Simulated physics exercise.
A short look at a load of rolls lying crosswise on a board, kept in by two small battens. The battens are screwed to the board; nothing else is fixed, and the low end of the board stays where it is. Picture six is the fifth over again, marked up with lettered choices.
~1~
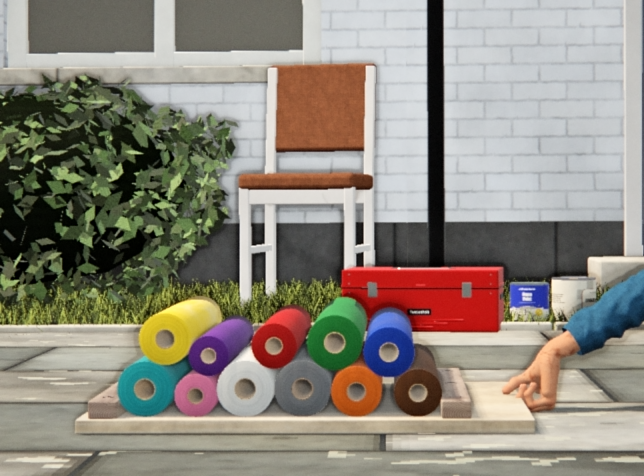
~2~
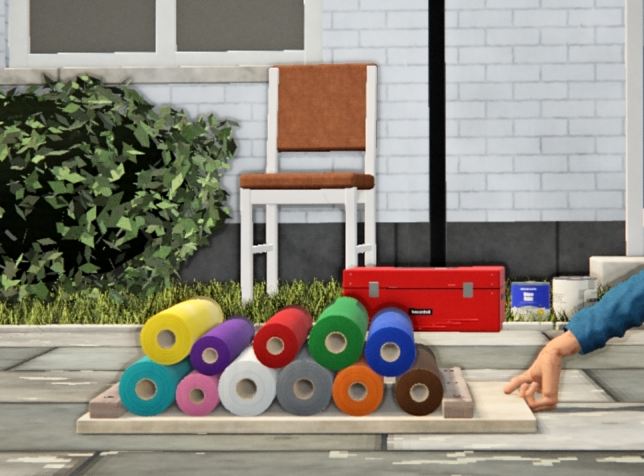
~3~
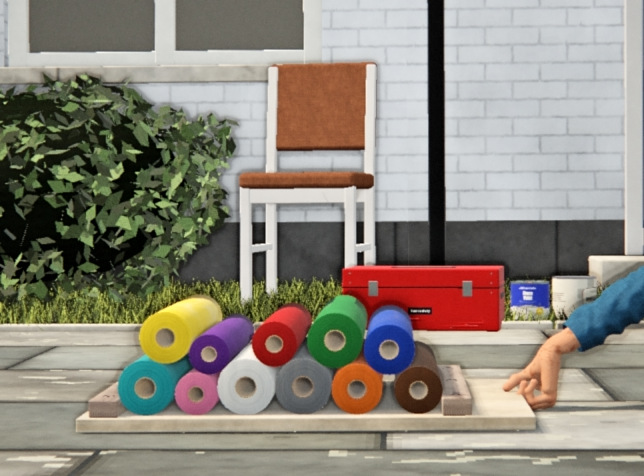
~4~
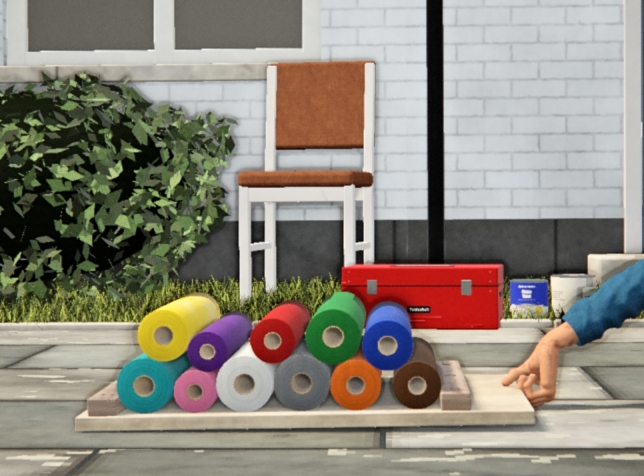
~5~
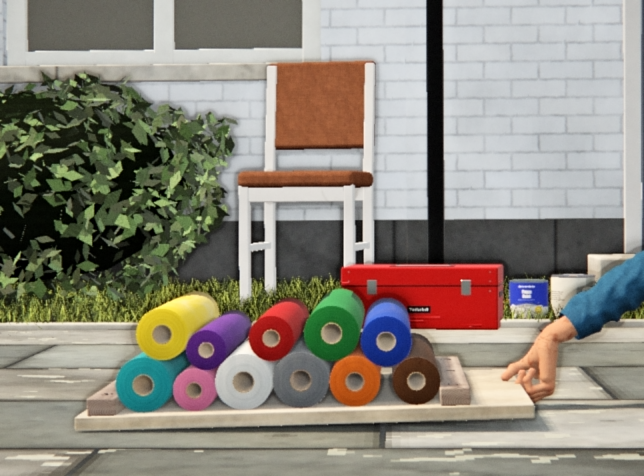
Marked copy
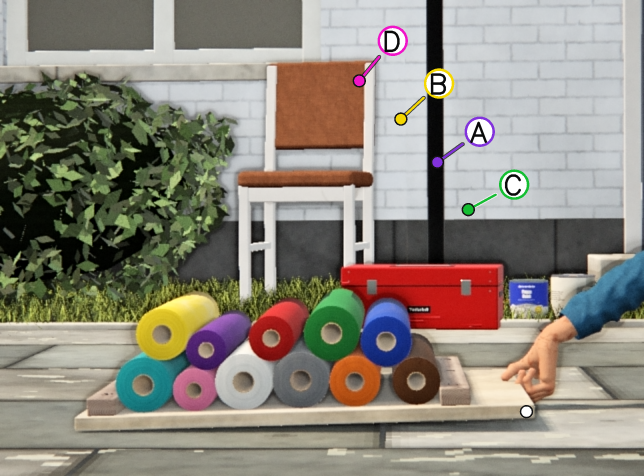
Colourful rolls lie stacked on a board while a hand at the right barely moves.
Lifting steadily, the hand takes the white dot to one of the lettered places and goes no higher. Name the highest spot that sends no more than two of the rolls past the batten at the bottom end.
Mark C is as high as it can go.
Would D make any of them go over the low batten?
Yes, at D.
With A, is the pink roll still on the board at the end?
Yes.
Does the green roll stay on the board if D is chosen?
No, with D.
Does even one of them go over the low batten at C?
Yes.
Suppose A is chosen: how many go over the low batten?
The count is five.
On the marked copy, A at (437, 162); B at (401, 119); C at (468, 210); D at (360, 81); the white dot at (527, 412).
Following C. Soon after the start, board at 17°.
Later, board at 28°.
In the end, board at 28°, one over the low batten (yellow).
As for the rest, A five over the low batten; B nine over the low batten; D nine over the low batten.
